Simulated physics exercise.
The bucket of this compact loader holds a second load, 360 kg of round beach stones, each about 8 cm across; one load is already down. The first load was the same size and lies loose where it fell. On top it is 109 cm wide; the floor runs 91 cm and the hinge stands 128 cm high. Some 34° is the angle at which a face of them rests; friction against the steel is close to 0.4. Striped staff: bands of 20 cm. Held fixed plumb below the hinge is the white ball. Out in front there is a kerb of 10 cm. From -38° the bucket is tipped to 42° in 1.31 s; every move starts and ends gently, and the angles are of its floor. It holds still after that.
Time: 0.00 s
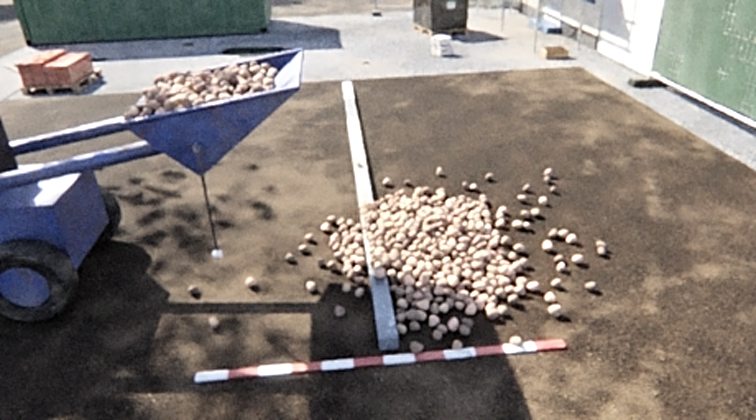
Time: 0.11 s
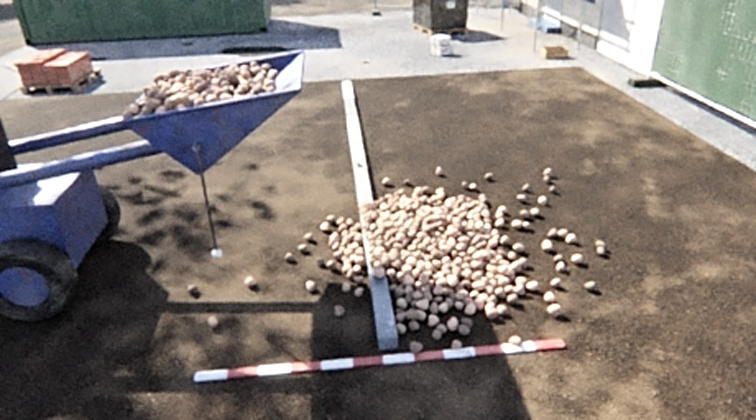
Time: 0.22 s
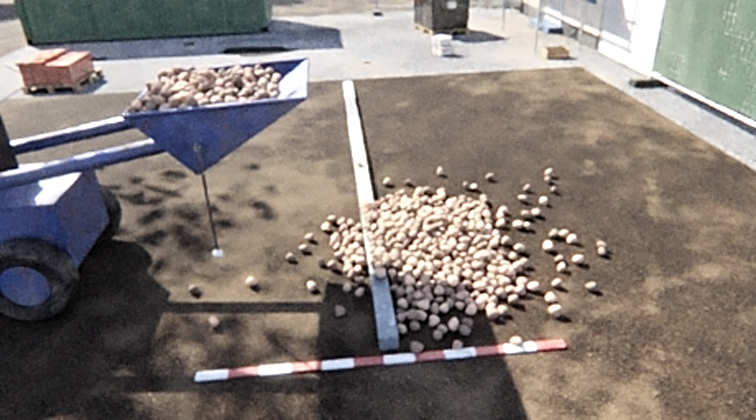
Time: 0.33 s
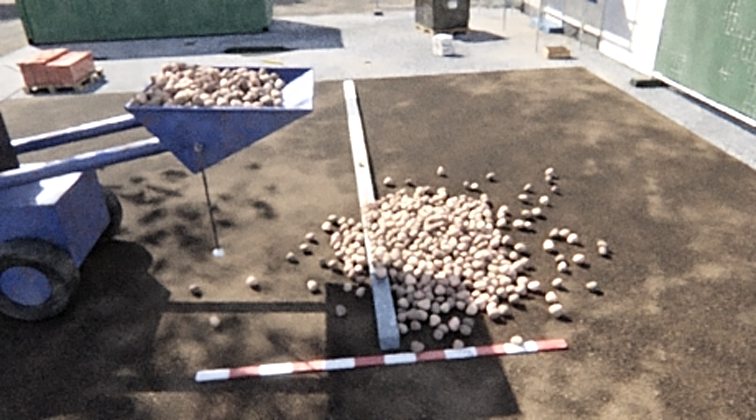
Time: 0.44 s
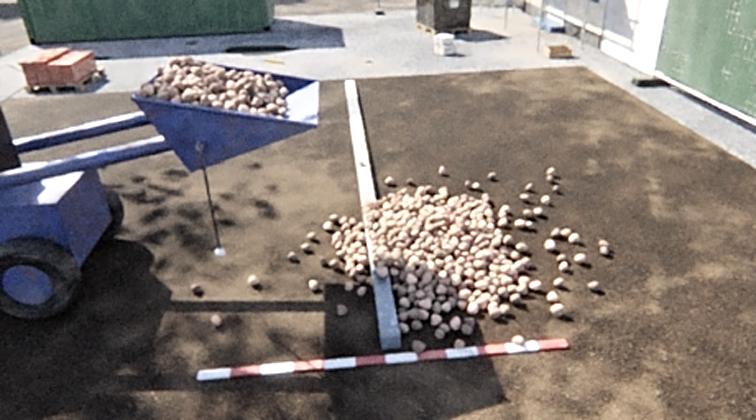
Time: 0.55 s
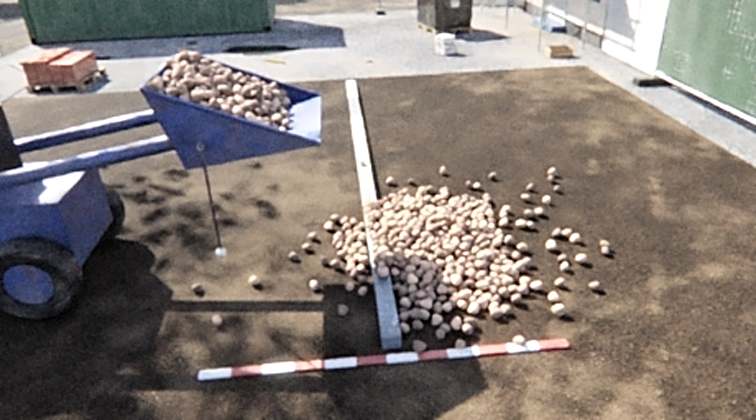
Blue loader bucket full of round, potato-like stones tilting its front lip downward, beside a loose pile heaped against a low kerb.
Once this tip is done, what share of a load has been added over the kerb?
About 15 per cent.
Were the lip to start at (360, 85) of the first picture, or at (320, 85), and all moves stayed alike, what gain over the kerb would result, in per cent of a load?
Case one about 70 %, case two about 25 %.
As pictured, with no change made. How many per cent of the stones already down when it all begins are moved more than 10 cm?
5 %.
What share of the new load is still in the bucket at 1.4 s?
It holds some 35 percent.
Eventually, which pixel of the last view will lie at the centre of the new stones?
(346, 243).
After 1.0 s the floor is at 29°; in per cent of one load, 100 in the bucket, 13 on this side of the kerb, 88 over the kerb; the foremost stones are at (569, 211).
After 1.4 s the floor is at 42°; in per cent of one load, 37 in the bucket, 75 on this side of the kerb, 88 over the kerb; the foremost stones are at (569, 211).
After 1.8 s the floor is at 42°; in per cent of one load, 2 in the bucket, 102 on this side of the kerb, 97 over the kerb; the foremost stones are at (569, 211).
After 4.3 s the floor is at 42°; in per cent of one load, 0 in the bucket, 97 on this side of the kerb, 103 over the kerb; the foremost stones are at (569, 211). Net gain over the kerb, 15.
